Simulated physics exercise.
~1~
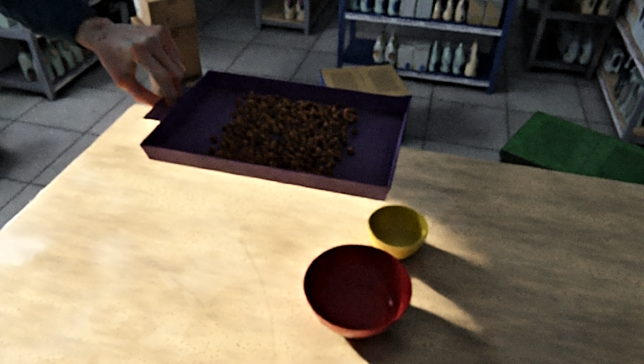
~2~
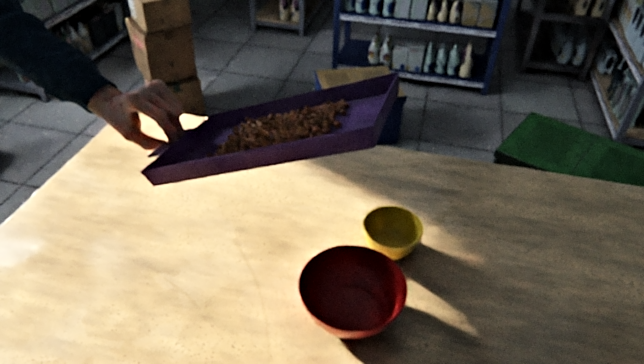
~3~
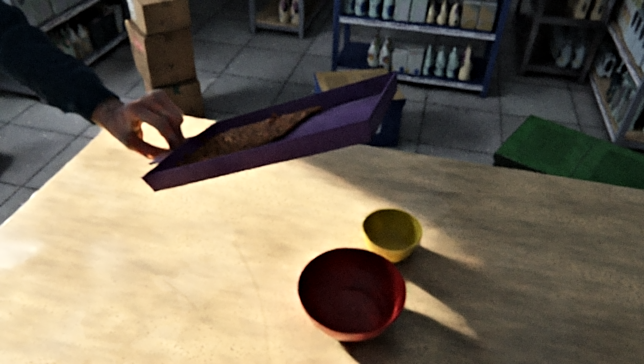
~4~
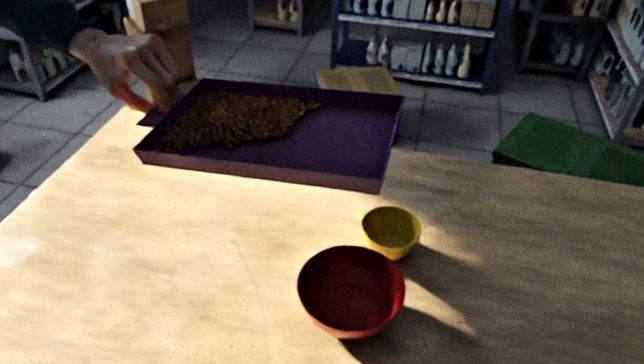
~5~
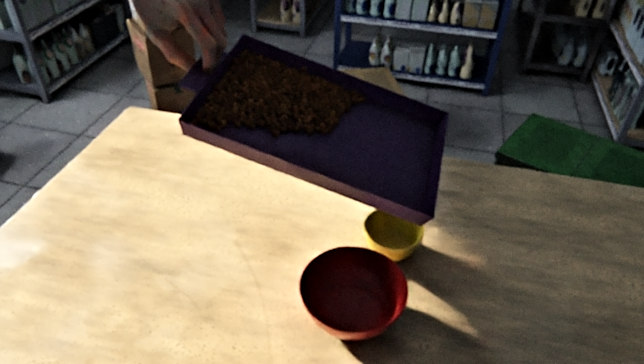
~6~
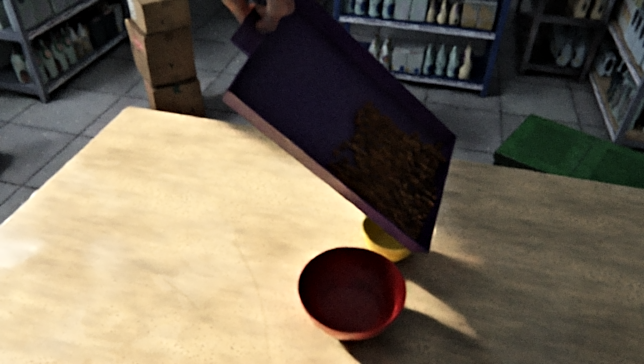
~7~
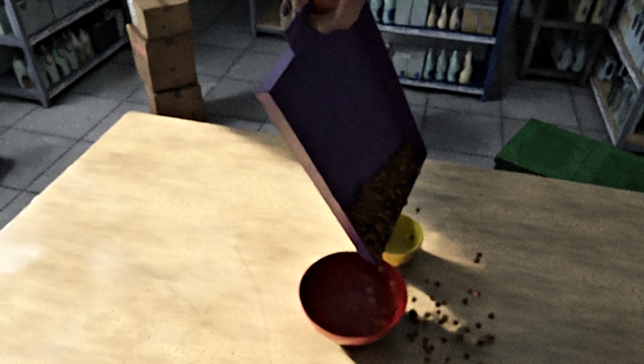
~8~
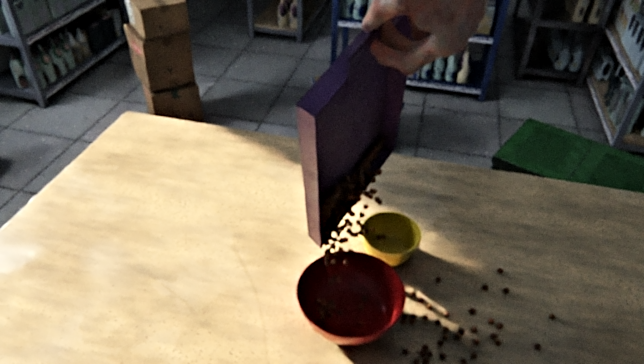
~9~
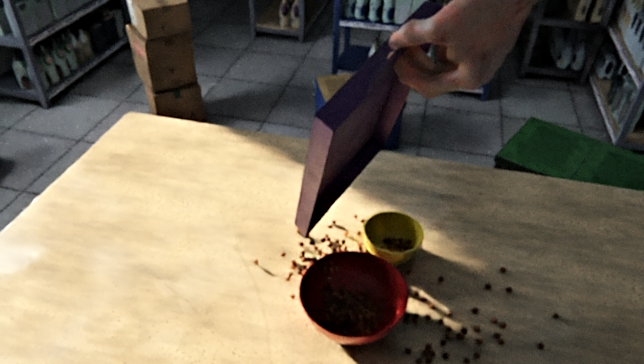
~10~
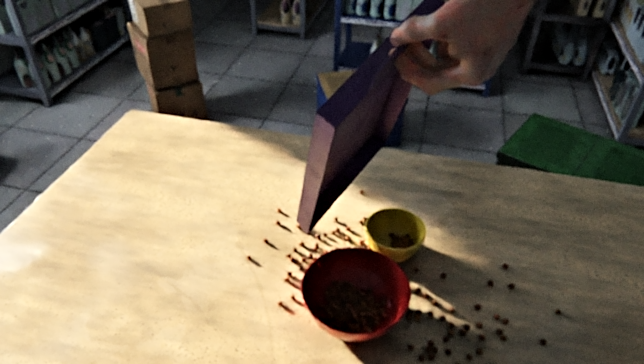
A hand tilts a purple tray, then pours brown balls into two bowls, spilling many.
